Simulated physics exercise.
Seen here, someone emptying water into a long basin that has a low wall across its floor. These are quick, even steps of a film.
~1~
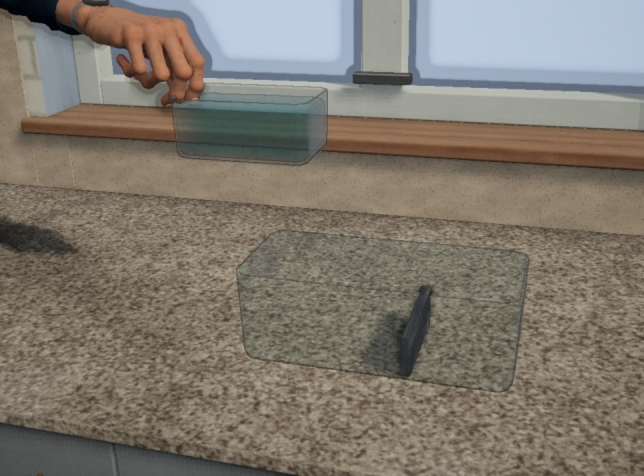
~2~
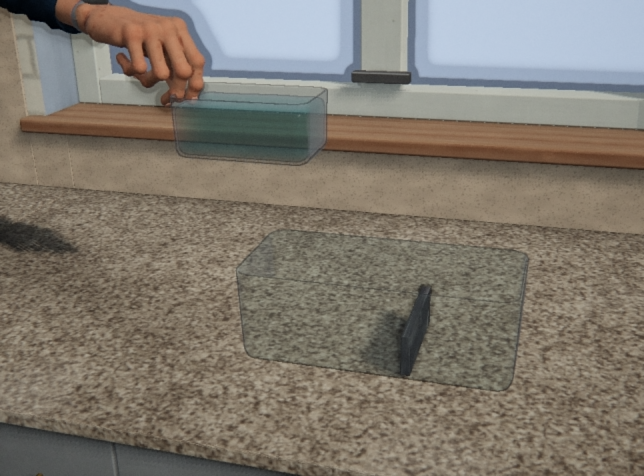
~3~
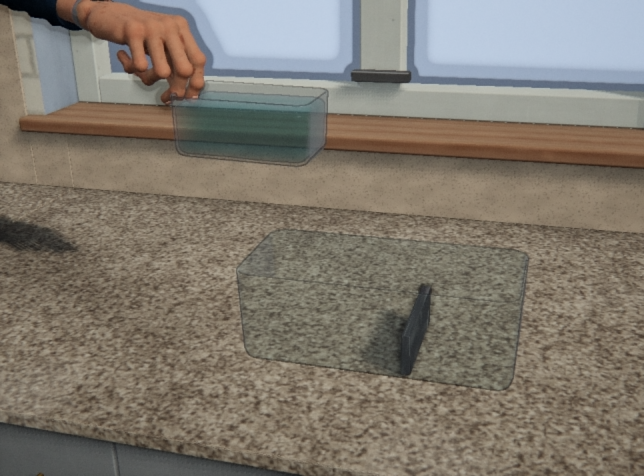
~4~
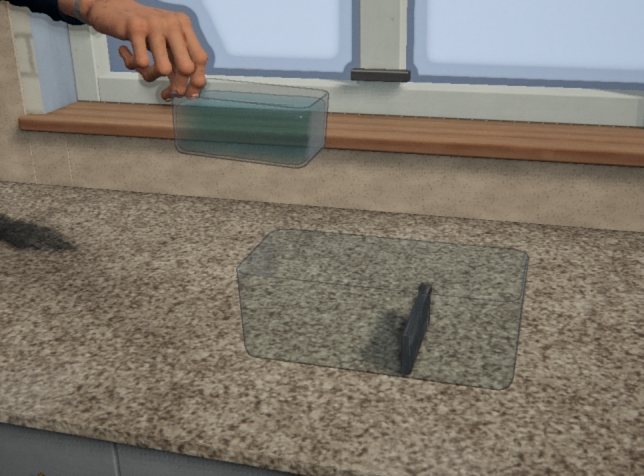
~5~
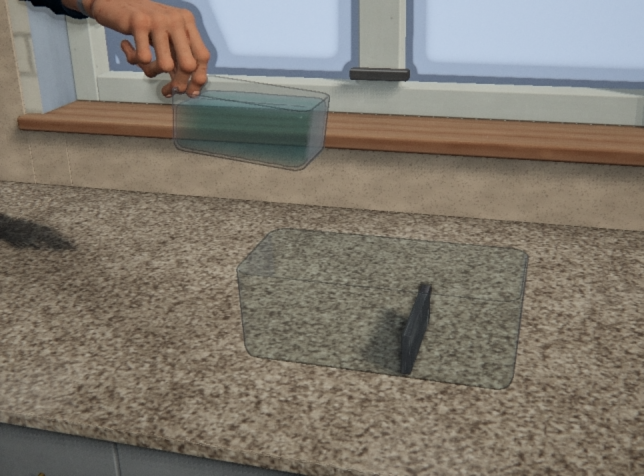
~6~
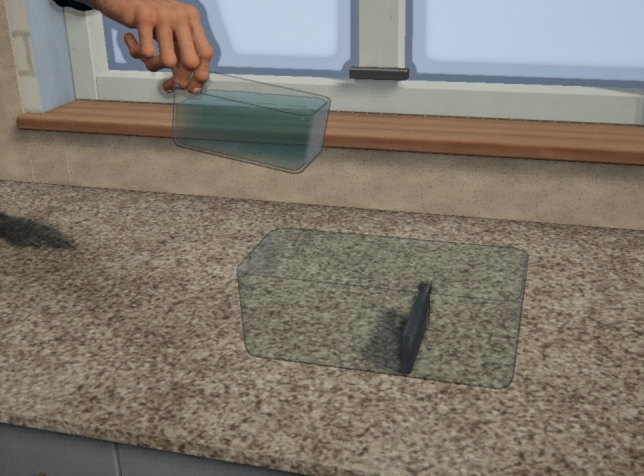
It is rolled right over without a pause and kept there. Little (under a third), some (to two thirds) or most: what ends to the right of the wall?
In the end under a third is right of the wall.
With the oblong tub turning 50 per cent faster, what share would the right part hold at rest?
Roughly 5 in a hundred.
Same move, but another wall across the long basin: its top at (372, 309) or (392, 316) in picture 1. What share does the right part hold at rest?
First some 65, then 50 per cent.
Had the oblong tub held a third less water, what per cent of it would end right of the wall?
About 5 per cent.
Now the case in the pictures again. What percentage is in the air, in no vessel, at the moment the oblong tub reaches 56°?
Close to 35 per cent.
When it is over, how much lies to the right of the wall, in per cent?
Close to 5 per cent.
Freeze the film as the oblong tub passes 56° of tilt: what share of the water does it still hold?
Some 50 per cent.
A moment on, the oblong tub is tipped part way and 48 per cent is still to pour, 17 is left of the wall and 0 right of it.
Next, the oblong tub is tipped on its side and 12 per cent is still to pour, 75 is left of the wall and 3 right of it.
Then the oblong tub is tipped on its side and 2 per cent is still to pour, 87 is left of the wall and 4 right of it.
Later the oblong tub is tipped on its side and 0 per cent is still to pour, 90 is left of the wall and 5 right of it.
At rest 90 per cent lies left of the wall, 5 right of it and 5 outside.
